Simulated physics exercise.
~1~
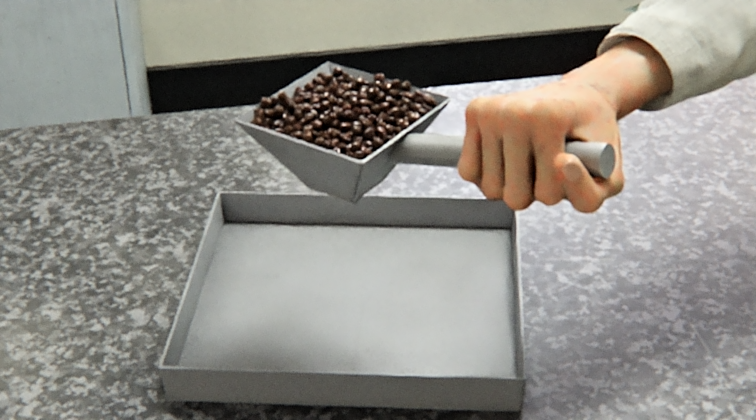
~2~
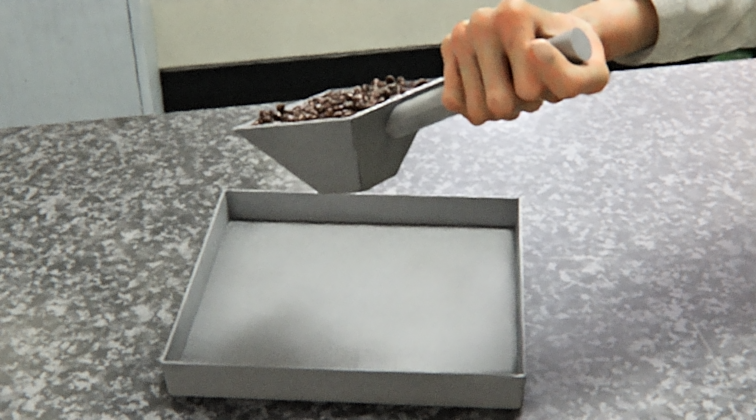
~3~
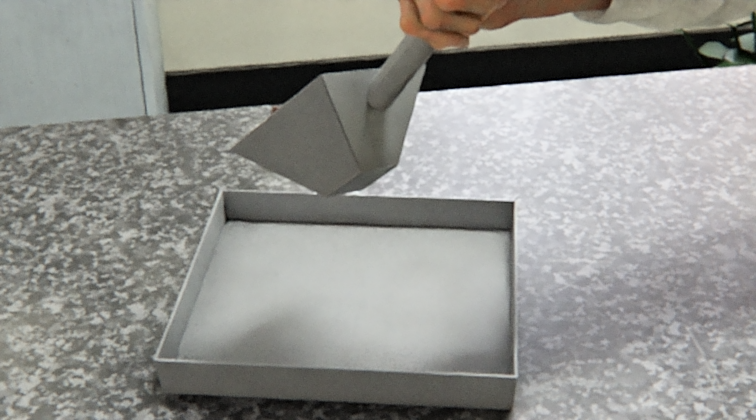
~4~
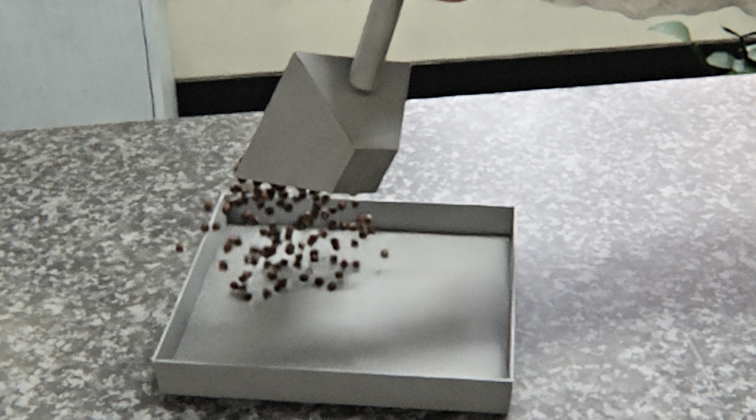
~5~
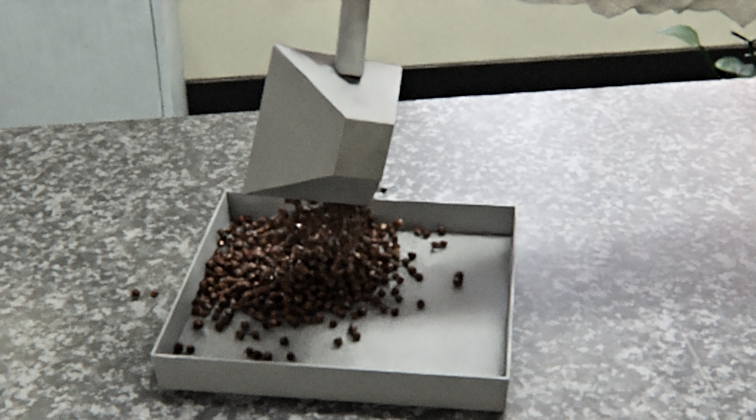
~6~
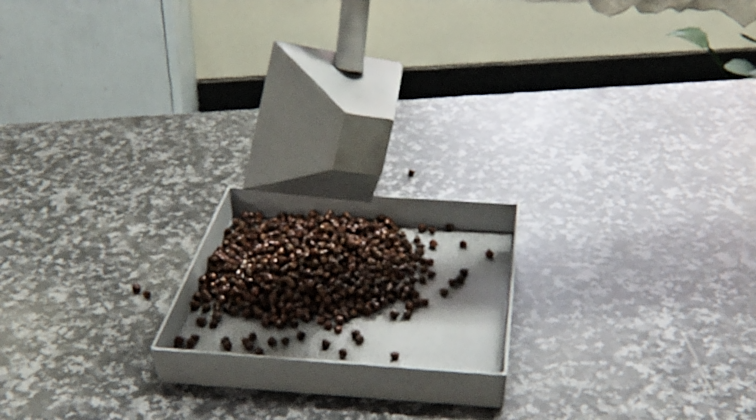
On a speckled counter, a hand tips a gray scoop, pouring coffee beans into a tray.
